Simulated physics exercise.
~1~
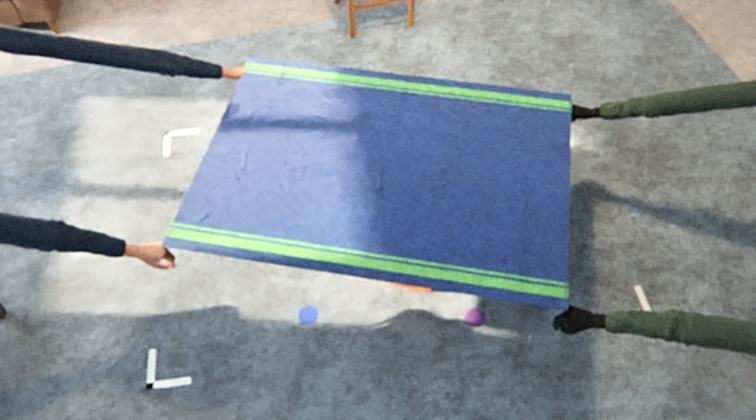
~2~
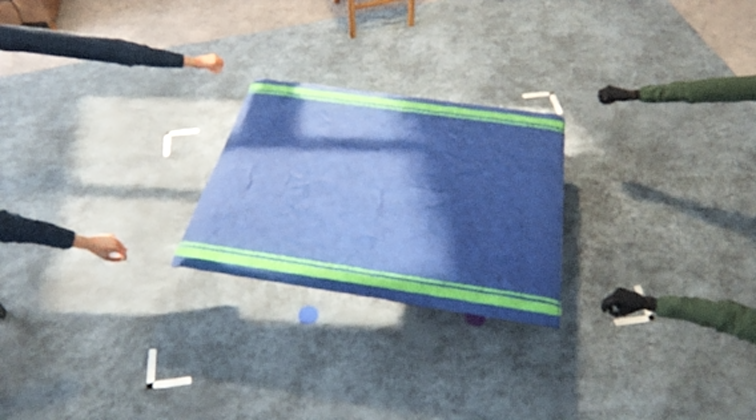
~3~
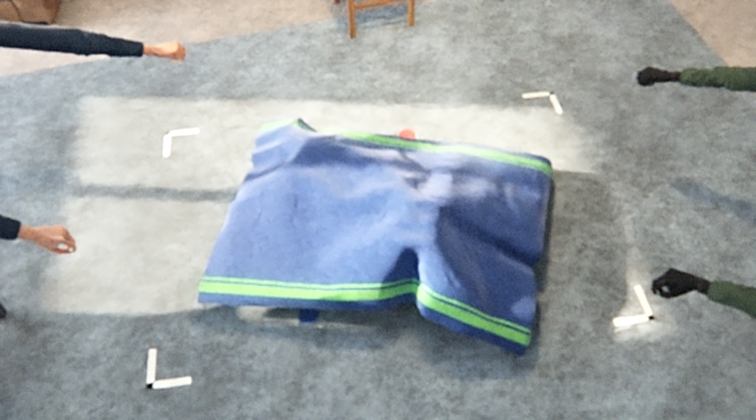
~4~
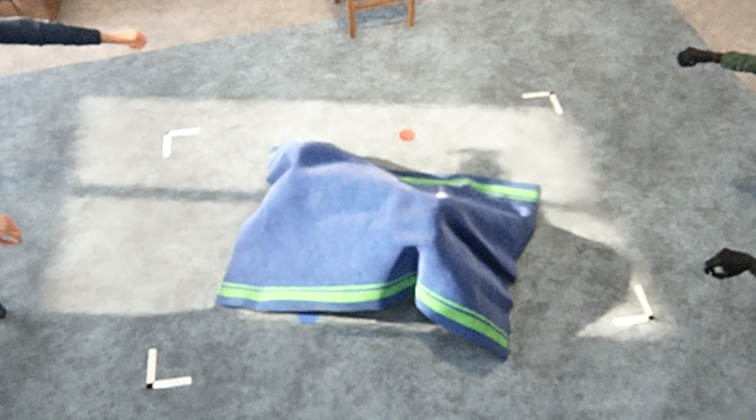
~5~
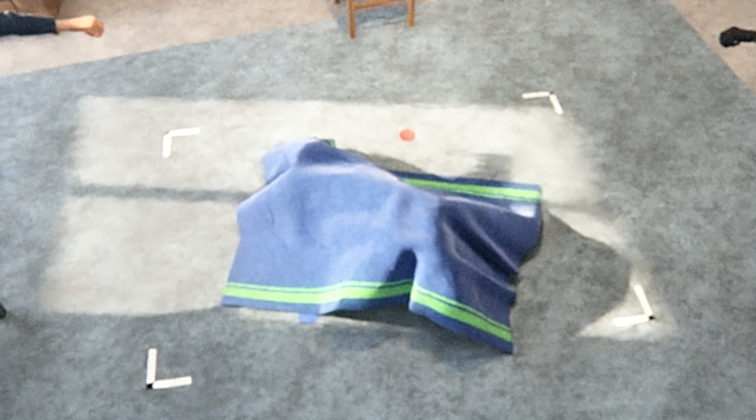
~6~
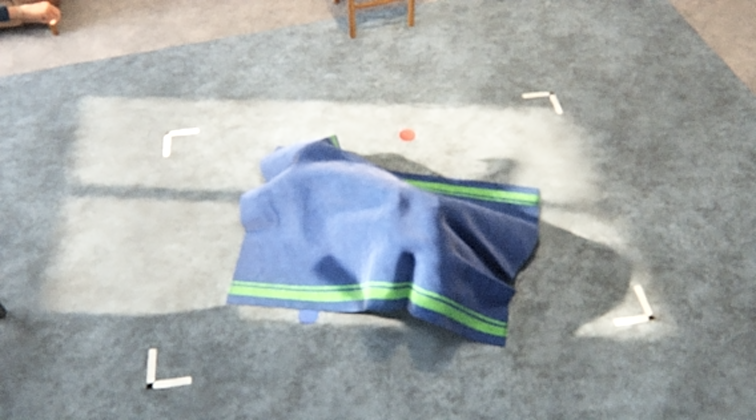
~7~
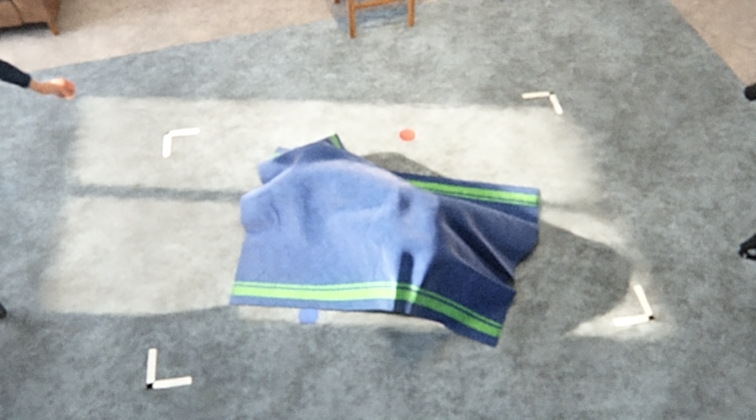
Four hands release a blue, green-striped blanket, which drops and drapes over hidden shapes below.
